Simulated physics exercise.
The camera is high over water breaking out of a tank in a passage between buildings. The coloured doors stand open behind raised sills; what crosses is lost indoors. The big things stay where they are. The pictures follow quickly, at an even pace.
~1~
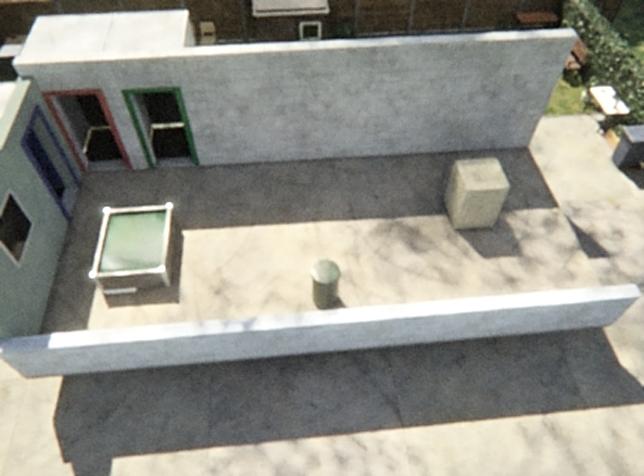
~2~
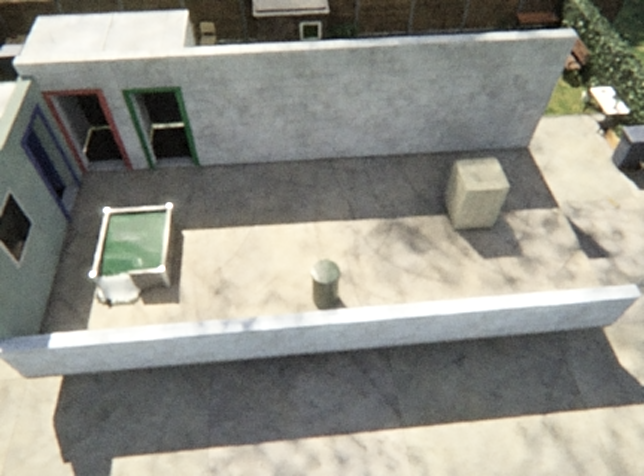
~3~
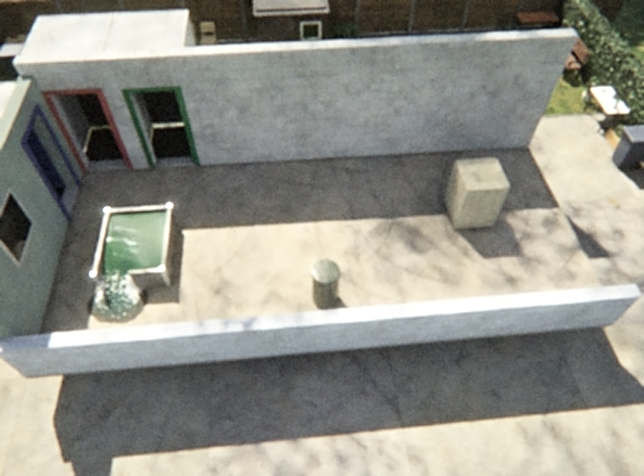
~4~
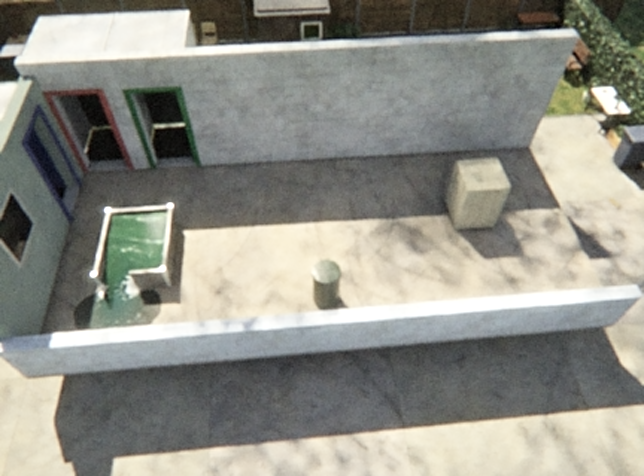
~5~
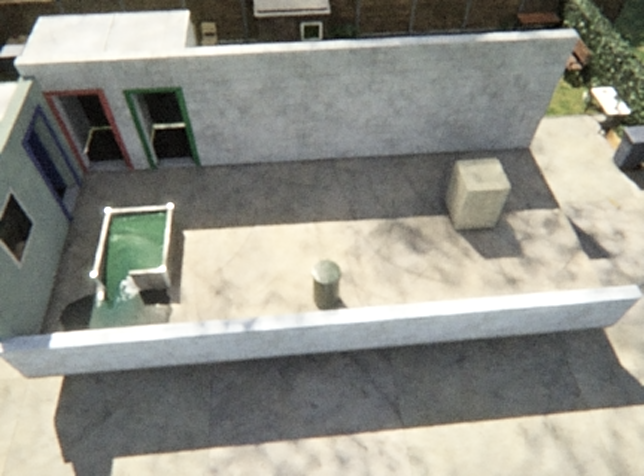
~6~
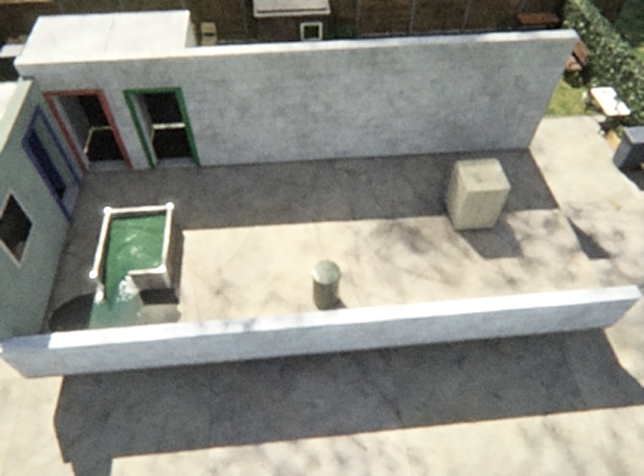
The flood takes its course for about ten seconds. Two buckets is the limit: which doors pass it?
In the end: The red door holds within the limit; the blue door holds within the limit; the green door holds within the limit.
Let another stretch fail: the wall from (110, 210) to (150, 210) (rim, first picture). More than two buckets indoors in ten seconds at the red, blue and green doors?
My reading: The red door floods, the blue door is under, the green door is over.
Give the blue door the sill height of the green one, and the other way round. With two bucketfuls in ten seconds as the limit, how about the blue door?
In short: The blue one stays under.
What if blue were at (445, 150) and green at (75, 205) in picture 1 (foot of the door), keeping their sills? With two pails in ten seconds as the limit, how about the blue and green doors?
Then: The blue door takes less, the green door is under.
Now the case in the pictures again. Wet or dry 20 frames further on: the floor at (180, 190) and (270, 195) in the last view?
In turn: Dry, not flooded.
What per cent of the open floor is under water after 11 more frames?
Roughly 15 per cent.
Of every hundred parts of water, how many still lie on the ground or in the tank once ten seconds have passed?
About 100 per cent.
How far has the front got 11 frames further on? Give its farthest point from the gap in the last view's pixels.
At about (304, 333).
A moment on, water covers 5 % of the floor; the red door not reached, the blue door not reached, the green door not reached.
Next, water covers 15 % of the floor; the red door not reached, the blue door not reached, the green door not reached.
Then, water covers 25 % of the floor; the red door not reached, the blue door wet at the sill, nothing in, the green door not reached.
Later, water covers 35 % of the floor; the red door under two buckets in, the blue door wet at the sill, nothing in, the green door wet at the sill, nothing in.
In the end, water covers 55 % of the floor; the red door under two buckets in, the blue door wet at the sill, nothing in, the green door wet at the sill, nothing in.
